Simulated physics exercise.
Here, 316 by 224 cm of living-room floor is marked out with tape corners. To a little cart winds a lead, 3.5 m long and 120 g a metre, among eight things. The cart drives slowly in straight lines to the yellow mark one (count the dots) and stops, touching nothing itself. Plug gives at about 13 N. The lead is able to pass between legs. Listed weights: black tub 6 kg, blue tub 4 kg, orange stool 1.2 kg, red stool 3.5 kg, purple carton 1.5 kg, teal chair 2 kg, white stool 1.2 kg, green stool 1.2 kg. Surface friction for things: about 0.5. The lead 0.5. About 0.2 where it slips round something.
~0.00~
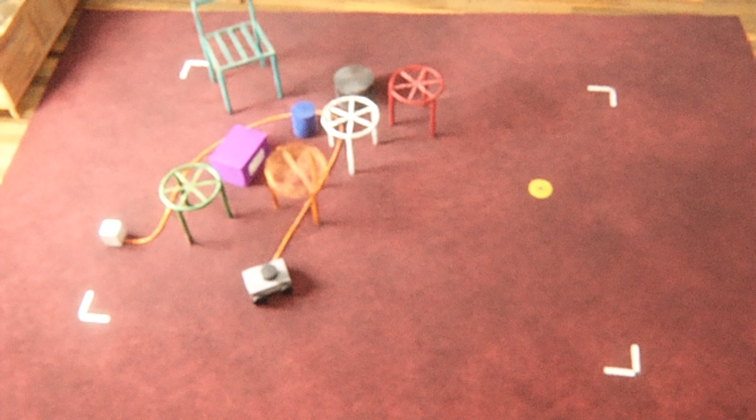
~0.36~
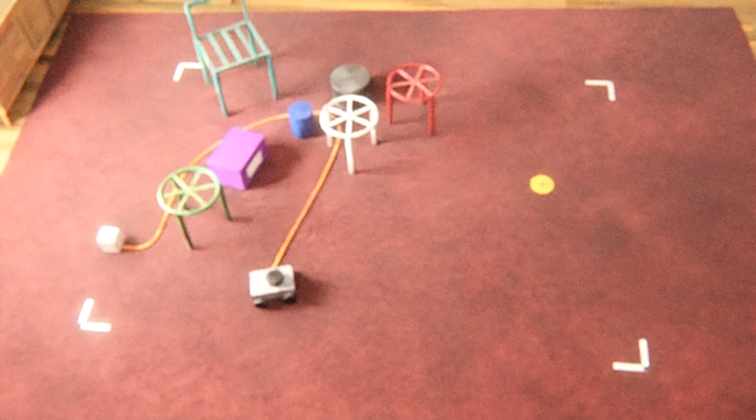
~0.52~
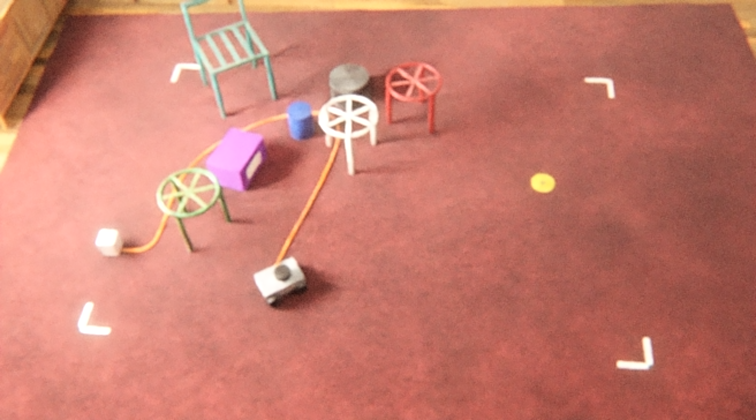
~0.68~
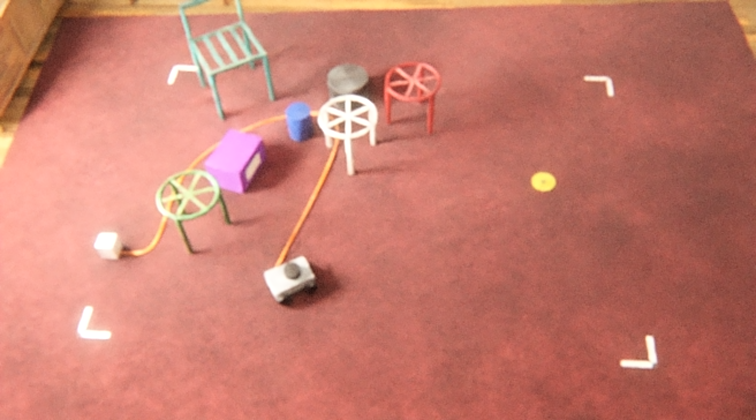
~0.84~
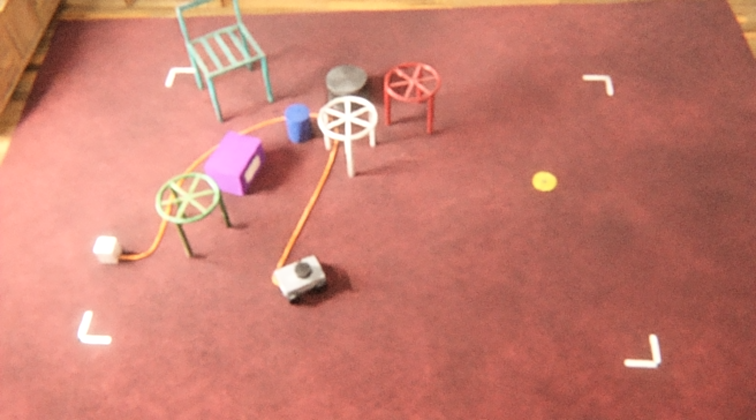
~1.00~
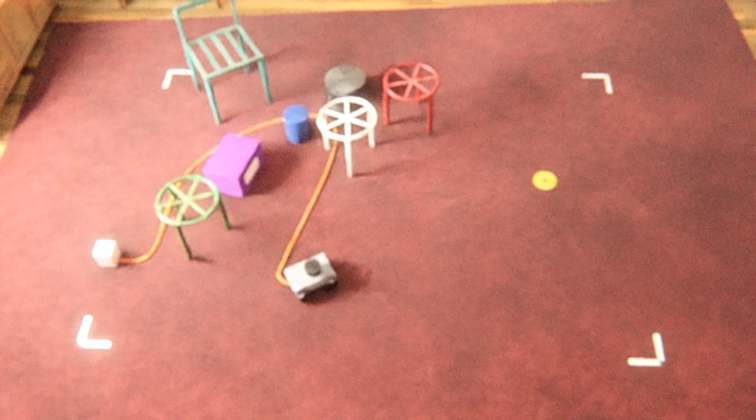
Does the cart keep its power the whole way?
Yes.
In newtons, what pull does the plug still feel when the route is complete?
The pull at the fixed end comes to around 0 N.
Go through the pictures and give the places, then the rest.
In the first picture, shows, teal chair (237, 44); white stool (351, 116); orange stool (297, 169); marks (541, 189); lead runs through (286, 241); cart (261, 288).
In the second picture, shows, lead runs through (287, 243); cart (266, 291).
In the third picture, shows, lead runs through (287, 245); cart (274, 290).
In the fourth picture, shows, lead runs through (288, 246); cart (284, 288).
In the fifth picture, shows, lead runs through (289, 249); cart (294, 287).
In the sixth picture, shows, teal chair (222, 50); white stool (347, 117); lead runs through (289, 250); cart (304, 285).
At 2.2 s, cart at (371, 255), lead slack at the fixed end; orange stool lifted 290 cm.
At 3.5 s, cart at (436, 227), lead slack at the fixed end; orange stool lifted 70 cm.
At 4.7 s, cart at (497, 200), lead slack at the fixed end; orange stool lifted 99 cm.
At 6.0 s, cart at (544, 179), lead slack at the fixed end; orange stool 535 cm off its start.
At 6.4 s, cart at (544, 179), lead slack at the fixed end; orange stool 512 cm off its start.
